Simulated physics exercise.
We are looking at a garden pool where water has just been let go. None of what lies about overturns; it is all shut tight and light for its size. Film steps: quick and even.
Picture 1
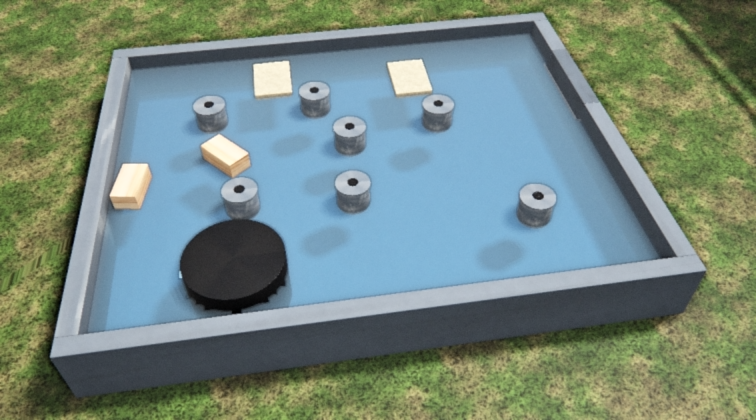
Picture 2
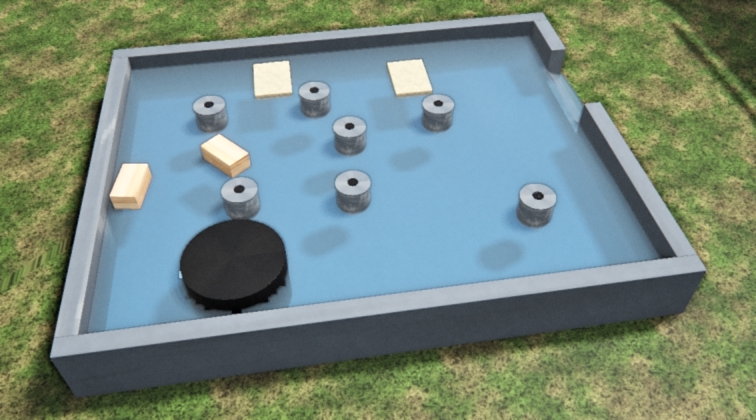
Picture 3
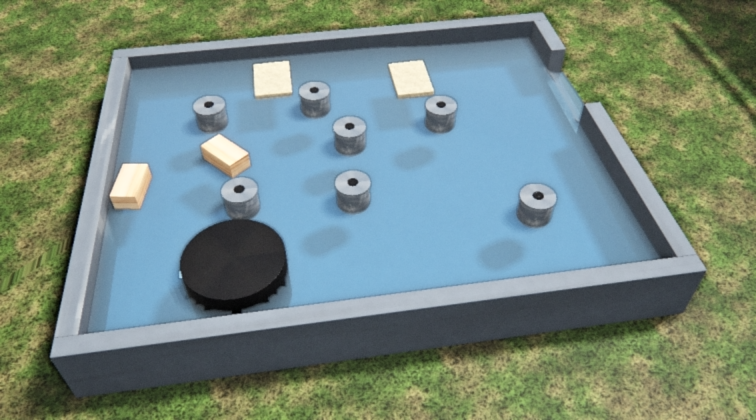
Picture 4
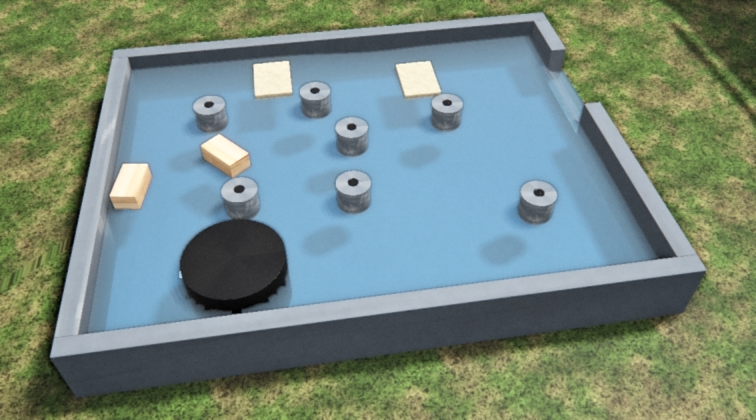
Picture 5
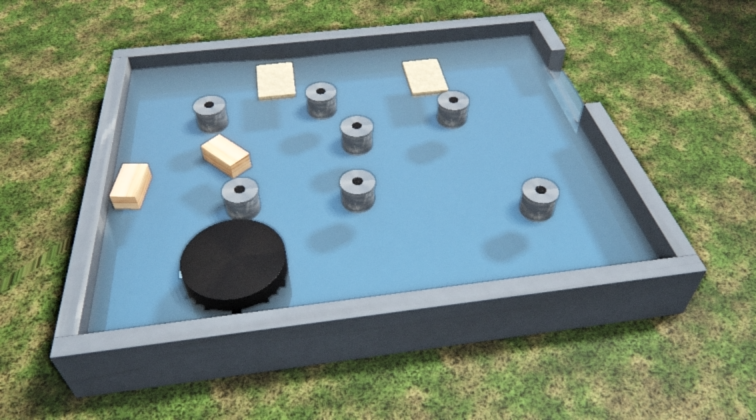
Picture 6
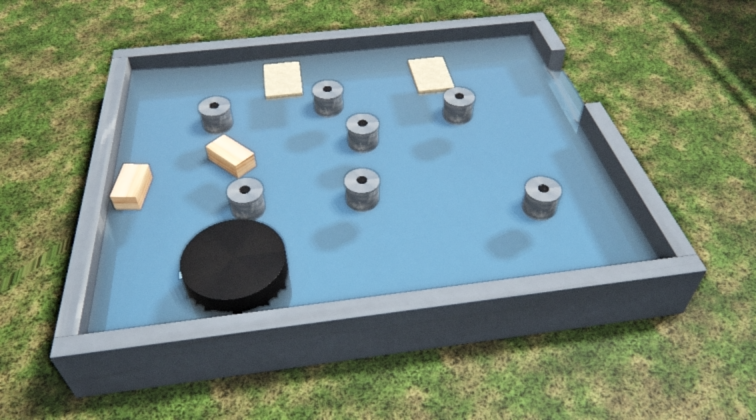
A section of the grey wall at the upper right of a garden pool disappears, leaving a gap; then the metal cylinders and pale blocks floating nearby drift slightly right, followed by others farther left, while the large black disc stays still.
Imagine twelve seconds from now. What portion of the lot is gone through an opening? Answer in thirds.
The portion gone through an opening is not even a third.
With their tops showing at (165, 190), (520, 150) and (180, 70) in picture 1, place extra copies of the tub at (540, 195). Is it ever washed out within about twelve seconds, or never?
The first remains behind, the second departs, the third remains behind.
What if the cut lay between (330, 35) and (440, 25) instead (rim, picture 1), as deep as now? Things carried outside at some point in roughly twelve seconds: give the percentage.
About 50 per cent.
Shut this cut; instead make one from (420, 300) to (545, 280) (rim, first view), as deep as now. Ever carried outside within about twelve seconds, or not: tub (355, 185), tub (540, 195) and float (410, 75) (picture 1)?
In the order given, it's escaped, escaped, remains behind.
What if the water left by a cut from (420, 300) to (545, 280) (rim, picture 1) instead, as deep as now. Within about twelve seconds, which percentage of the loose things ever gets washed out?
It works out at 20 percent.
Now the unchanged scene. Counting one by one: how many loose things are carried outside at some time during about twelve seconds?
Exactly 2.
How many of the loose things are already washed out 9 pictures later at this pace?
That makes 0.
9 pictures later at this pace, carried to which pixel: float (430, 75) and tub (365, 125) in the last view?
Look for them around (480, 71) and (388, 120).
A moment on, 0 of 11 are out; 11 afloat.
Next, 0 of 11 are out; 11 afloat.
Later, 1 of 11 are out; 10 afloat.
In the end, 2 of 11 are out; 9 afloat.
